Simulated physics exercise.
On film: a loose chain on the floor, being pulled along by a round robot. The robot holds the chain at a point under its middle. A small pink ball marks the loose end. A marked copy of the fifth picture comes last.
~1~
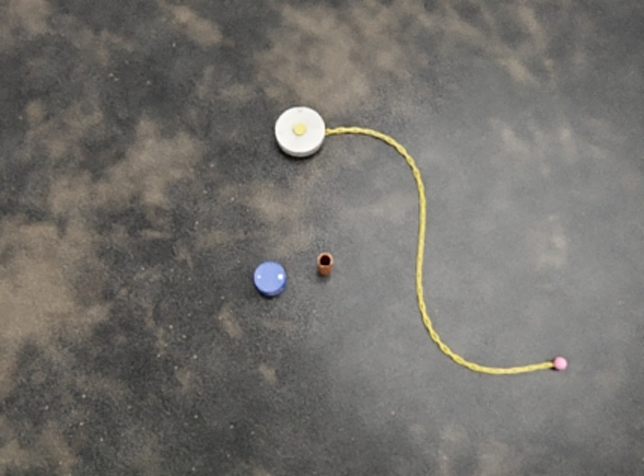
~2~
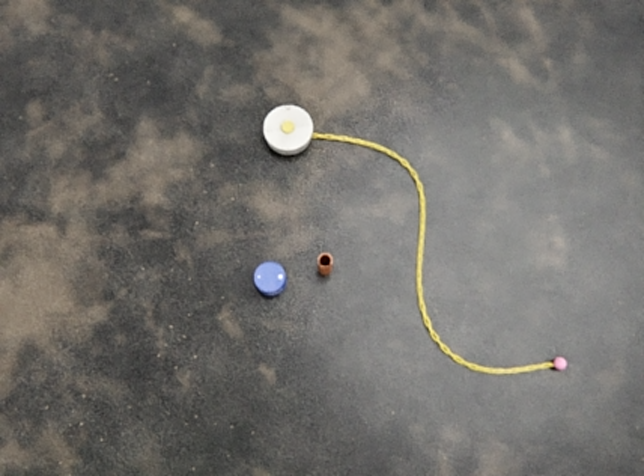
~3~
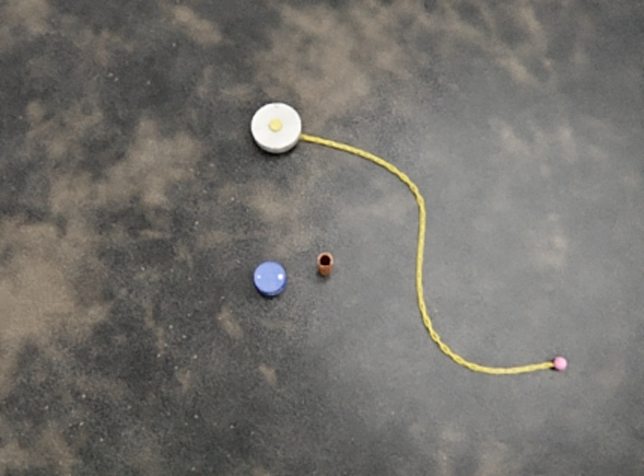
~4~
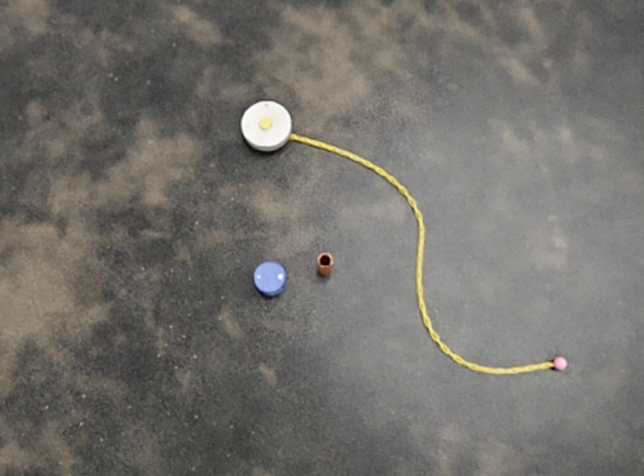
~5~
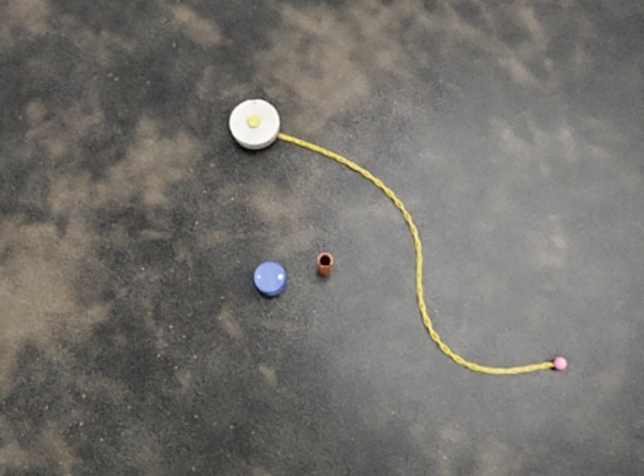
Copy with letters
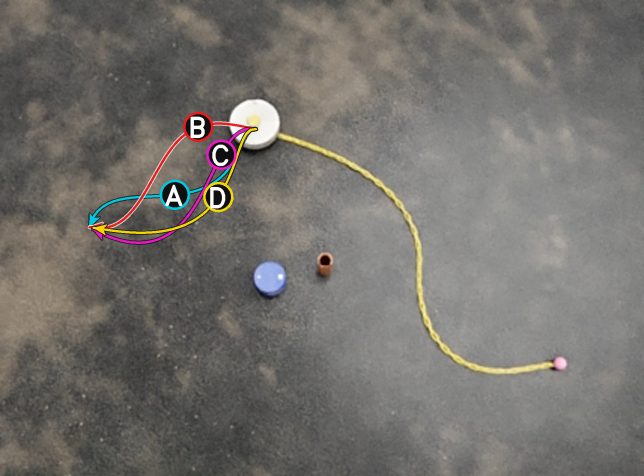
A round white robot slides slowly to the left and slightly upward across a mottled grey floor, drawing the near end of a yellow chain along with it. The chain's upper bend straightens into a gentler slope, while its pink-tipped far end, the blue tub and the small orange-brown post stay still.
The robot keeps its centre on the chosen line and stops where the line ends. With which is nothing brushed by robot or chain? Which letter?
With B nothing is caught.
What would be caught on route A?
It is the orange post.
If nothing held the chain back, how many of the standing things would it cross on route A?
One.
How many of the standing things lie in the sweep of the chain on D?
In all, two.
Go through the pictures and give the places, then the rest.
The first frame shows robot (300, 133); free end (560, 364); orange post (325, 265).
The second frame shows robot (289, 131); free end (560, 364).
The third frame shows robot (277, 129); blue tub (271, 279).
The fourth frame shows robot (267, 127); orange post (325, 265).
The fifth frame shows robot (255, 125); free end (560, 364); orange post (325, 265); blue tub (271, 279).
On the copy, A from (256, 129) via (181, 194) to (89, 227); B from (256, 129) via (165, 158) to (89, 227); C from (256, 129) via (194, 207) to (93, 229); D from (256, 129) via (202, 215) to (93, 228).
On B. First, robot (178, 135), middle of the chain (366, 237), free end (548, 365).
Then, robot (134, 202), middle of the chain (350, 237), free end (537, 364).
Finally, robot (86, 225), middle of the chain (310, 251), free end (510, 352); nothing has been touched.
By contrast, A meets the orange post; C meets the orange post and blue tub; D meets the orange post and blue tub.
